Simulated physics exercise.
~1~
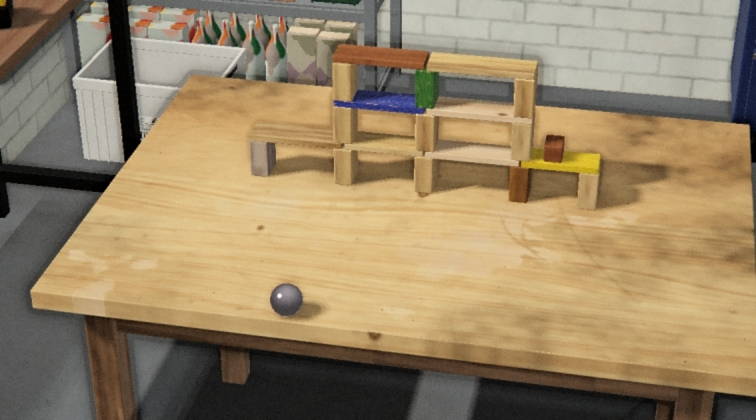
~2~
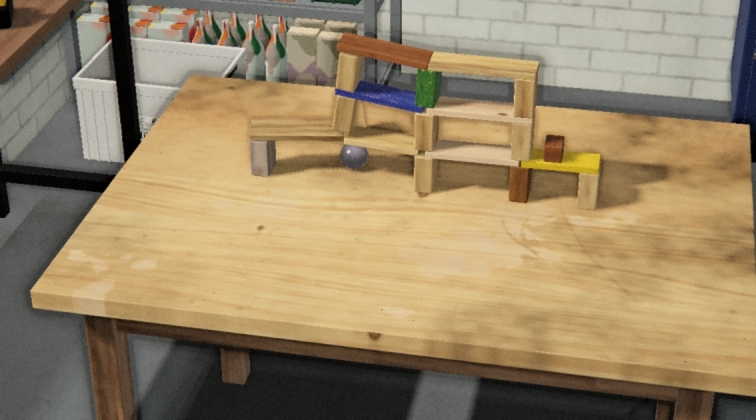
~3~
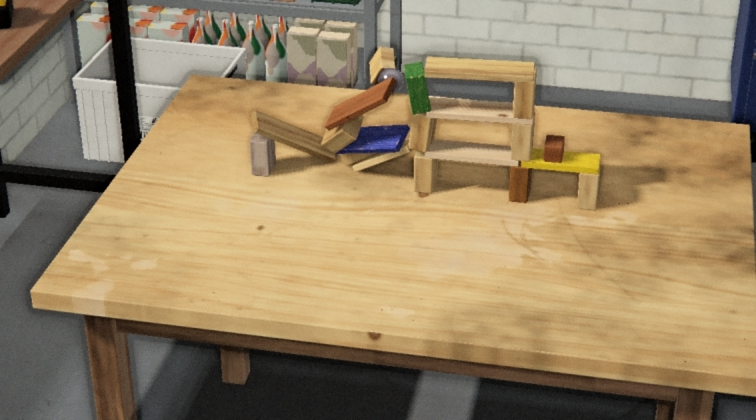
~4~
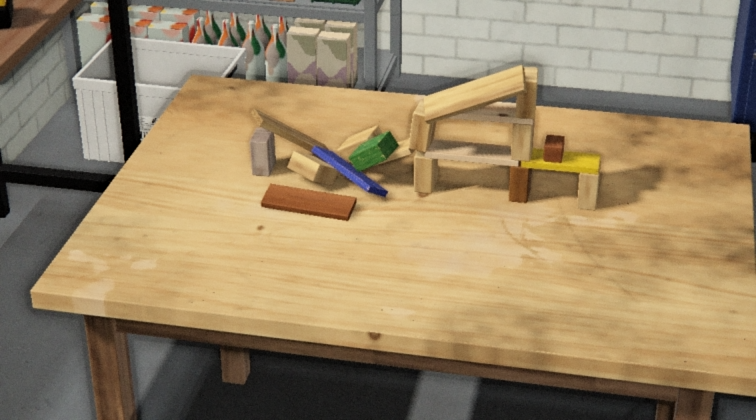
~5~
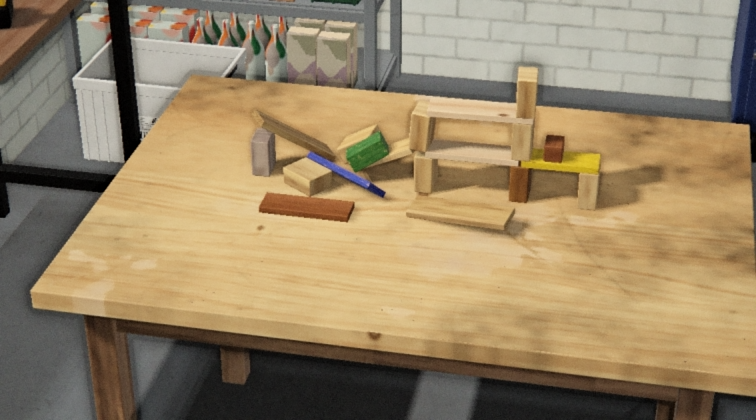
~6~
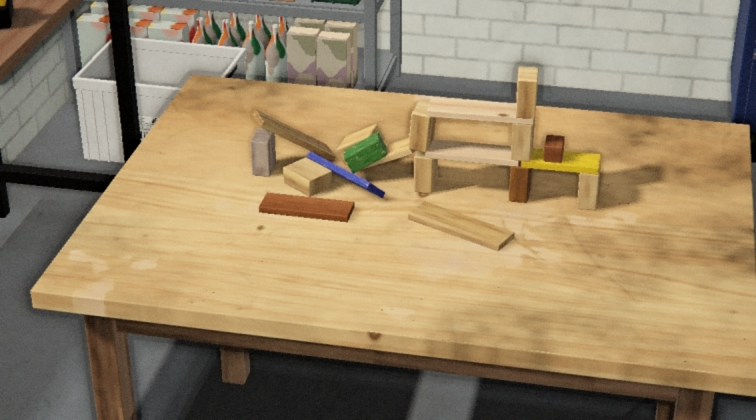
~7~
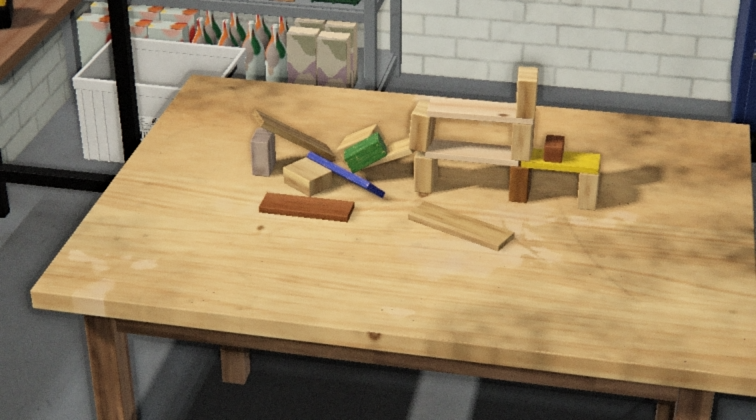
At first, a steel ball sits near the front of a wooden table, before a structure of posts and planks with a green post and a blue plank. It rolls right and away into the left part of the structure, where the upper boards begin to tilt. The left section then caves in, with the blue plank dropping and the green post leaning. The green post tumbles into the heap, and the reddish-brown plank lands in front. Next, a pale top plank slides down onto the table. Finally, the right section and yellow plank still stand beside the scattered pieces.
